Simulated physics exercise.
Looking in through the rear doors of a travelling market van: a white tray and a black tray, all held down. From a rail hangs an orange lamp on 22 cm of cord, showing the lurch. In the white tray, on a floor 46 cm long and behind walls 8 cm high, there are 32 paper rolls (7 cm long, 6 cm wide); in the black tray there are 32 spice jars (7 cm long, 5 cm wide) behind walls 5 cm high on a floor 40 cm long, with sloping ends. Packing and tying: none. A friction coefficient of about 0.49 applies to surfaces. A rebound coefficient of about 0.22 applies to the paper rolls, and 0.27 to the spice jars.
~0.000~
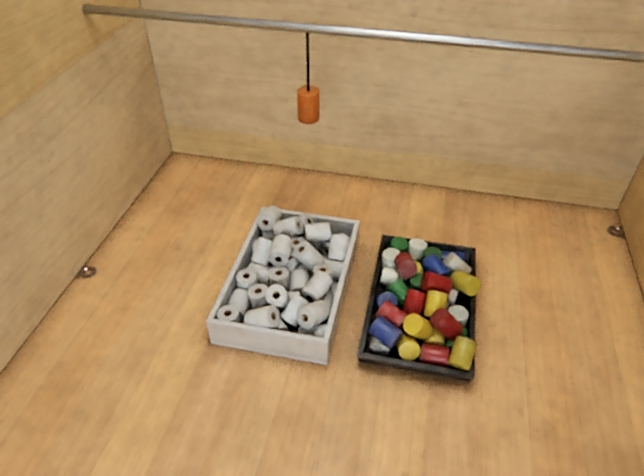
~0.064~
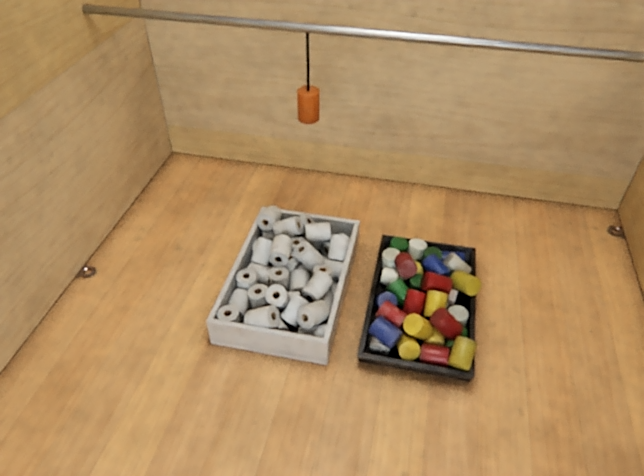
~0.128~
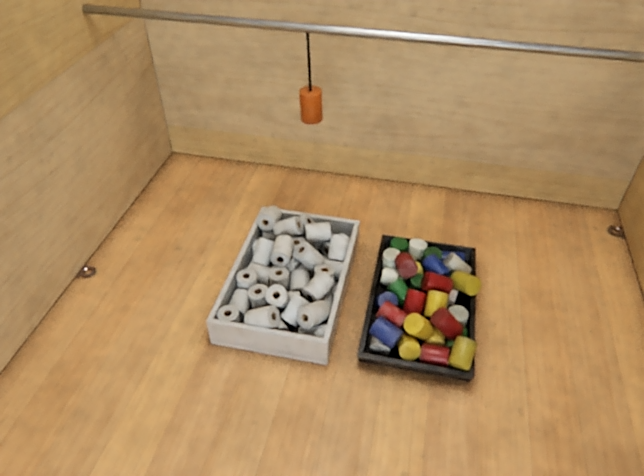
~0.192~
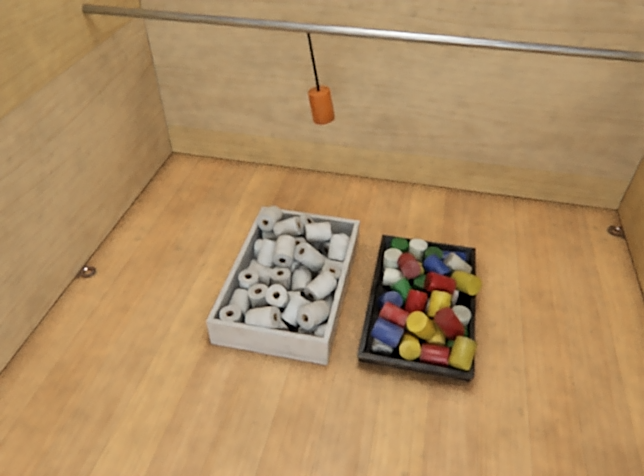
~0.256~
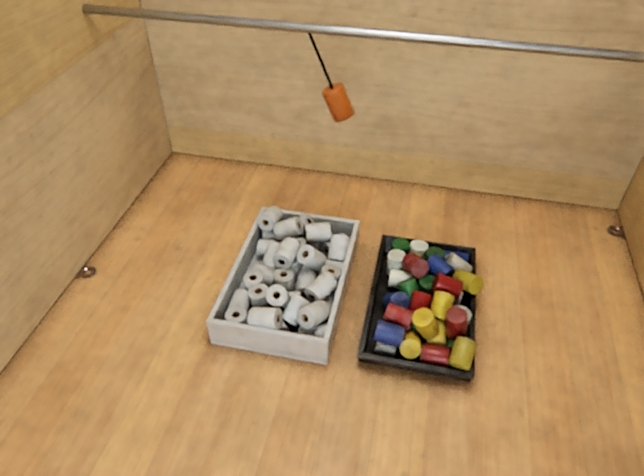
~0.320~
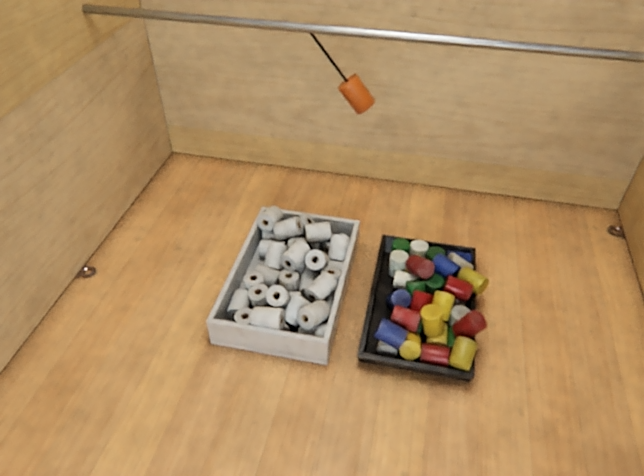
We see a white tray of paper rolls beside a black tray of colourful spice jars on a wooden floor; the hanging orange lamp swings steadily out to the right while the rolls and jars shift slightly within their trays.
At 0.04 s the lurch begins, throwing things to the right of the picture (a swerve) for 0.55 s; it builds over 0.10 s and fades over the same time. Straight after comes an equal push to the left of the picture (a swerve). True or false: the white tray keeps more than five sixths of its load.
True.
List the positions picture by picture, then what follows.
In the first frame (we follow the rim corner now nearest the camera), white tray at (326, 339); black tray at (472, 372); lamp swung 0°; nothing out yet.
The second frame shows white tray at (326, 339); lamp swung 0°.
The third frame shows white tray at (326, 339); lamp swung 2°.
The fourth frame shows white tray at (326, 339); lamp swung 10°.
The fifth frame shows white tray at (326, 339); lamp swung 23°.
The sixth frame shows white tray at (326, 339); black tray at (472, 372); lamp swung 39°; nothing out yet.
After 0.55 s, 0 of 32 out of the white tray and 5 of 32 out of the black tray.
After 0.83 s, 0 of 32 out of the white tray and 6 of 32 out of the black tray.
After 1.23 s, 0 of 32 out of the white tray and 8 of 32 out of the black tray.
When it is over (at 1.74 s), 0 of 32 out of the white tray and 8 of 32 out of the black tray. Asked share, 0 of 32, 0 per cent.
